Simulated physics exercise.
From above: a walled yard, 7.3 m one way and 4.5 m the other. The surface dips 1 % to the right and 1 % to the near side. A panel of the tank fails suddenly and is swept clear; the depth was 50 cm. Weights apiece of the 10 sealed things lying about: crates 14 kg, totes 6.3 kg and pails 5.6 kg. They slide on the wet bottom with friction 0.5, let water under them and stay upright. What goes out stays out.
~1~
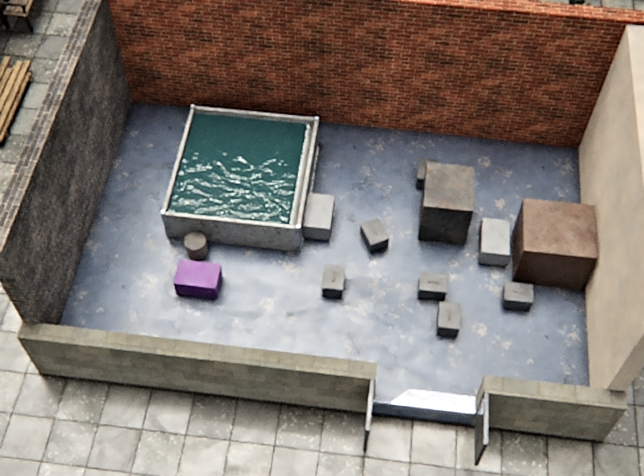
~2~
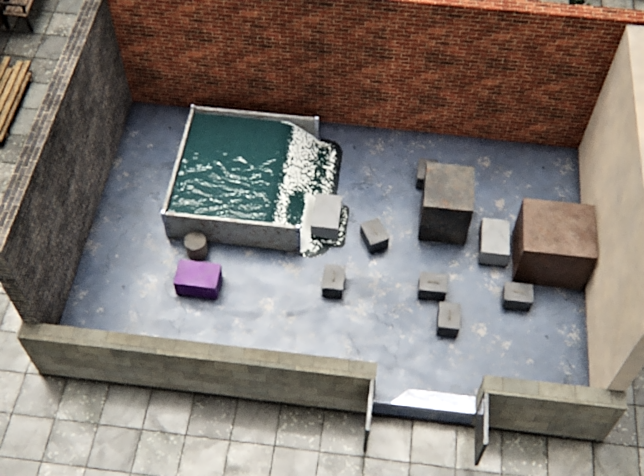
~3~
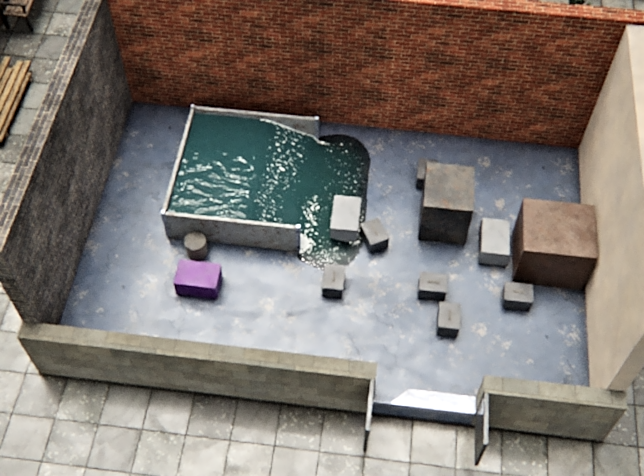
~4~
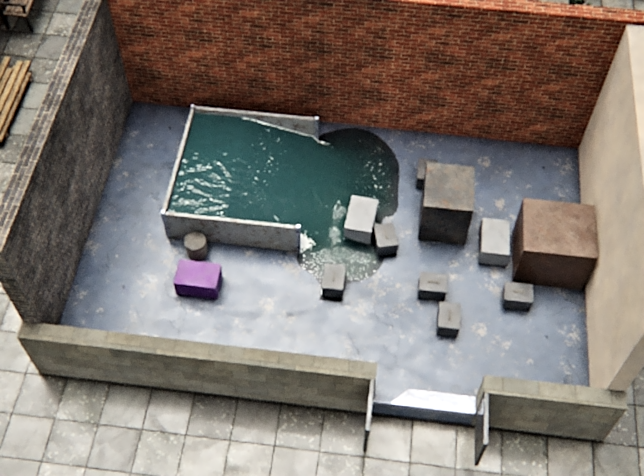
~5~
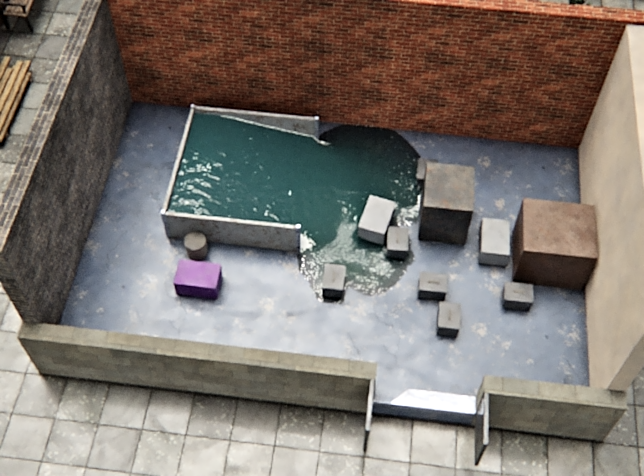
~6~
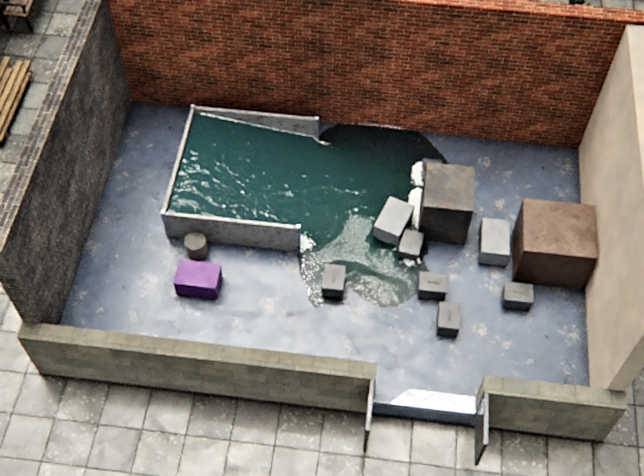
Walled yard from above, a tank's right side giving way, green water spreading rightward and pushing a few grey blocks along.
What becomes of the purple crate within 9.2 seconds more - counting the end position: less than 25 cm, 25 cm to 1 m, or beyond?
Purple crate stays put.
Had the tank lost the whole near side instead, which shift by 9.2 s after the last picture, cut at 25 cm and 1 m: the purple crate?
Then the purple crate gets carried off.
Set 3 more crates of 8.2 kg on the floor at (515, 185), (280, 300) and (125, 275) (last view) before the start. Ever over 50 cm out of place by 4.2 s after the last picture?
In that order: More, less, less.
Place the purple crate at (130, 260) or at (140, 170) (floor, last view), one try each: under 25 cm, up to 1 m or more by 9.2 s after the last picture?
In that order: It holds its place; it holds its place.
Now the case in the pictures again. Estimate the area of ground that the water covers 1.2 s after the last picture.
About 18 m2.
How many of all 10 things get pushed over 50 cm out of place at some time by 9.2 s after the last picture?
That makes 7.
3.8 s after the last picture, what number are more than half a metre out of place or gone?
I count 5.
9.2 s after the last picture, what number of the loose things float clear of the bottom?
5 of them.
Then, 1.2 s after the last picture the purple crate is near (197, 273), 0.0 m from its start, aground; 0 of 10 are out; 3 afloat.
Then, 3.8 s after the last picture the purple crate is near (197, 273), 0.0 m from its start, aground; 0 of 10 are out; 6 afloat.
Then, 6.2 s after the last picture the purple crate is near (197, 273), 0.0 m from its start, aground; 1 of 10 are out; 6 afloat.
Then, 9.2 s after the last picture the purple crate is near (197, 273), 0.0 m from its start, aground; 2 of 10 are out; 5 afloat.
